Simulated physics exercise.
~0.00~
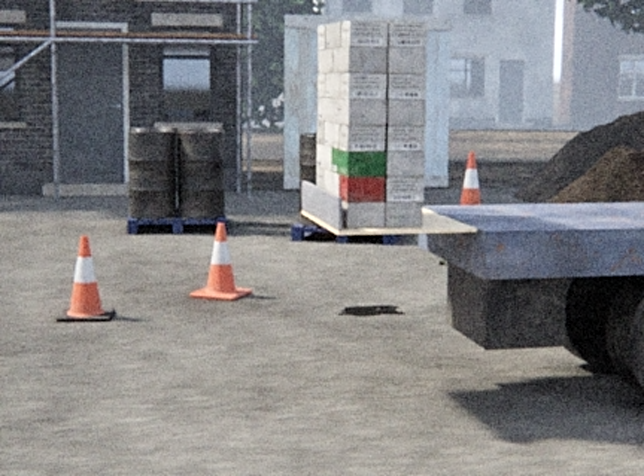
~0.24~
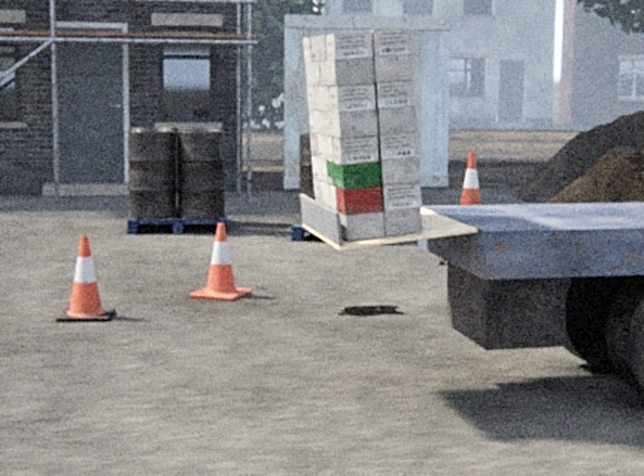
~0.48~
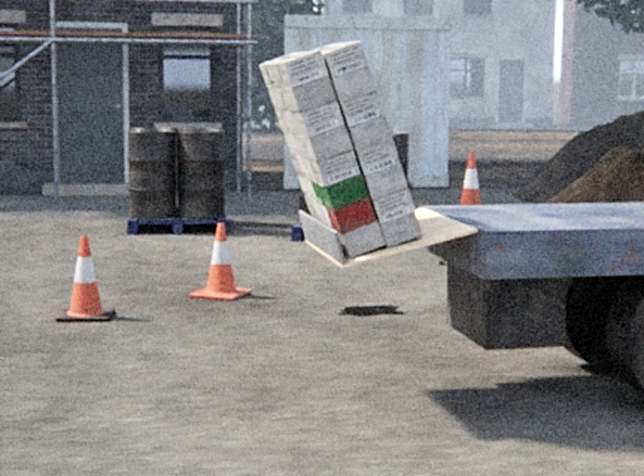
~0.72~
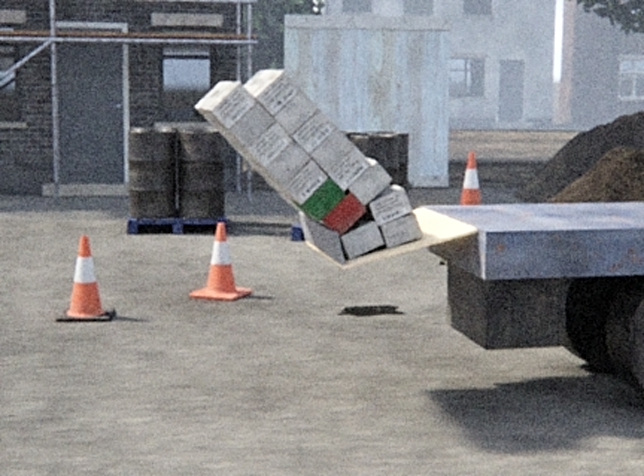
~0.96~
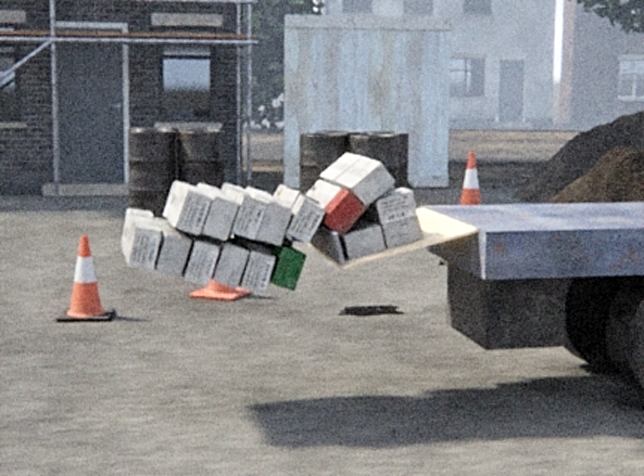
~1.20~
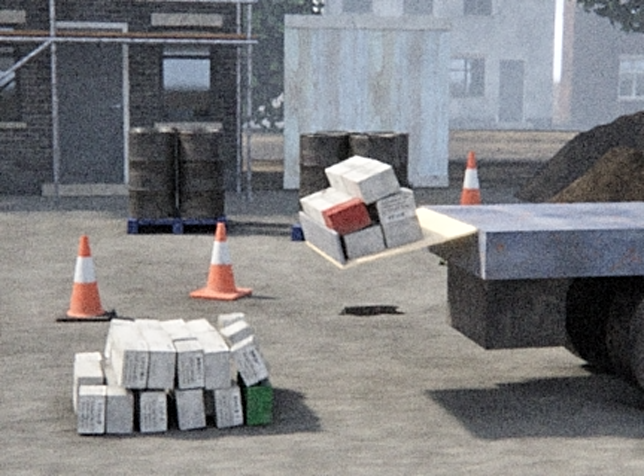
A tall stack of pale boxes on a flap behind a flatbed leaned left as the flap tilted down, then toppled over its edge, leaving most boxes, including the green one, heaped on the ground while the red one stayed aboard with several others.
